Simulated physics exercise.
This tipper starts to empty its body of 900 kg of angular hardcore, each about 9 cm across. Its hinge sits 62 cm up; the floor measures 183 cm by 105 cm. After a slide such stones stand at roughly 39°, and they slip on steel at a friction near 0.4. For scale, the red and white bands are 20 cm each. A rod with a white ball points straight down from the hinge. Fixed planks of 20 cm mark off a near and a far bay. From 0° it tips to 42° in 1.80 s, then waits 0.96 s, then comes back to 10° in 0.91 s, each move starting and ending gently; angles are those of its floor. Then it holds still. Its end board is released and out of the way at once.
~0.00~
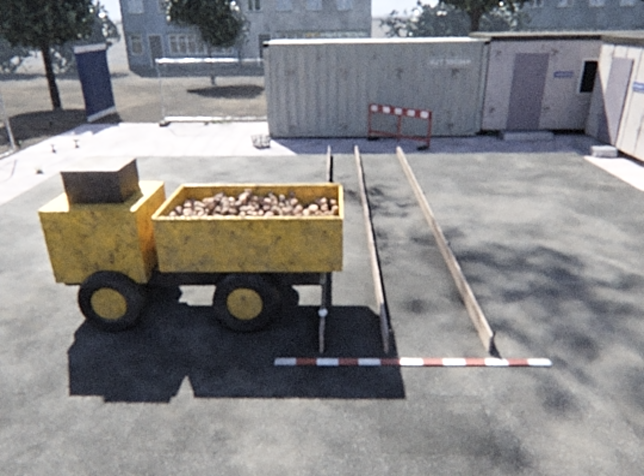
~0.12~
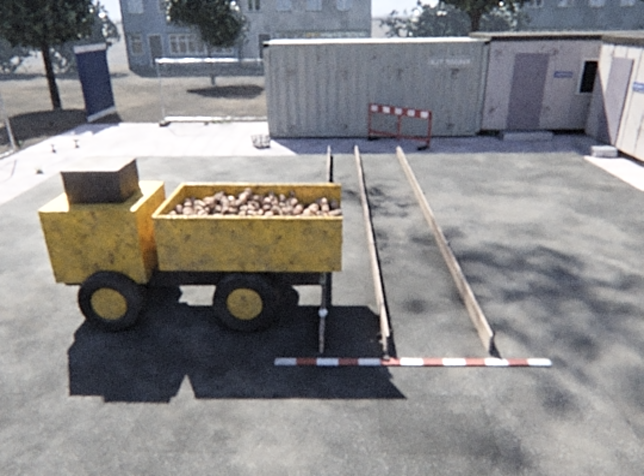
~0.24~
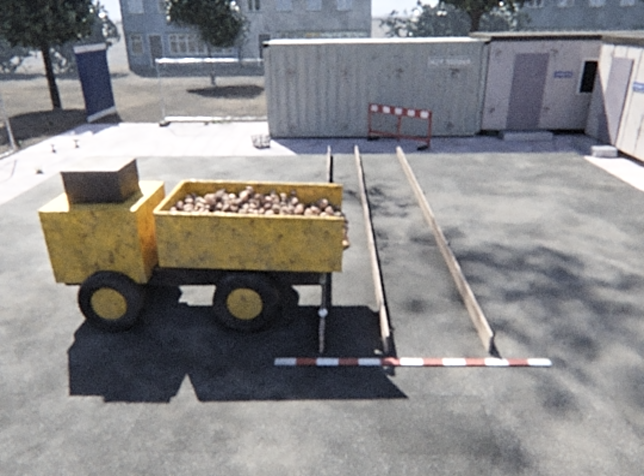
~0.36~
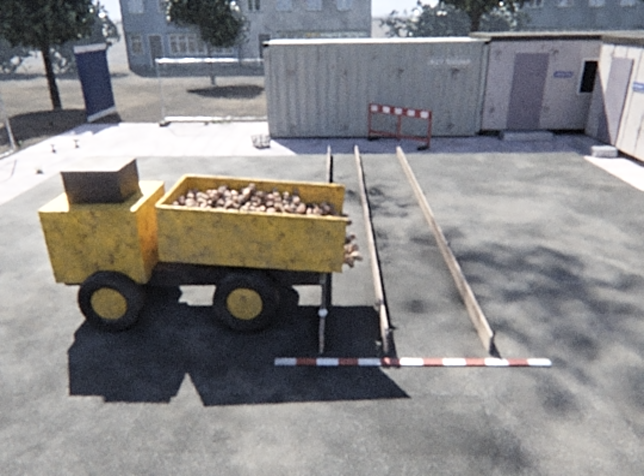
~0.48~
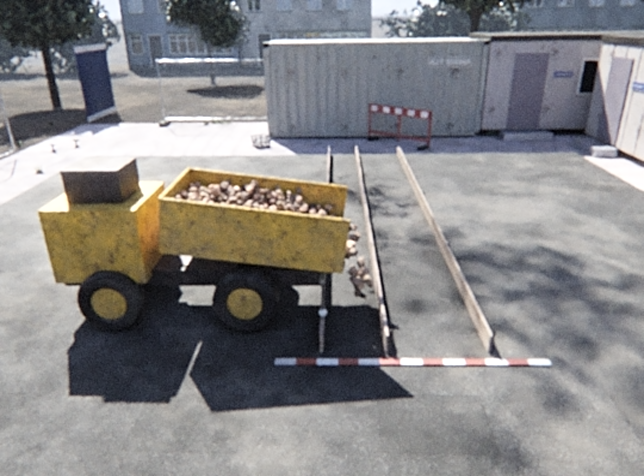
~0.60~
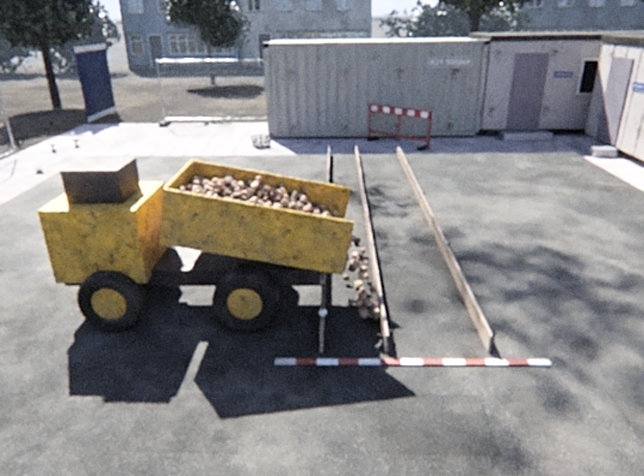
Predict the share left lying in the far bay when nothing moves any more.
Close to 50 in a hundred.
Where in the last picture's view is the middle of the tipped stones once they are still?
Near (384, 295).
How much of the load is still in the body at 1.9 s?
Roughly 30 per cent is still inside.
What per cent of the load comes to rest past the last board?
About 0 per cent.
After 1.4 s the floor is at 35°; 79 % in the body, 20 % in the near bay; the foremost stones are at (378, 280).
After 1.9 s the floor is at 42°; 30 % in the body, 47 % in the near bay, 23 % in the far bay; the foremost stones are at (439, 295).
After 4.1 s the floor is at 10°; 0 % in the body, 48 % in the near bay, 52 % in the far bay; the foremost stones are at (467, 306).
After 7.0 s the floor is at 10°; 0 % in the body, 48 % in the near bay, 52 % in the far bay; the foremost stones are at (467, 306).
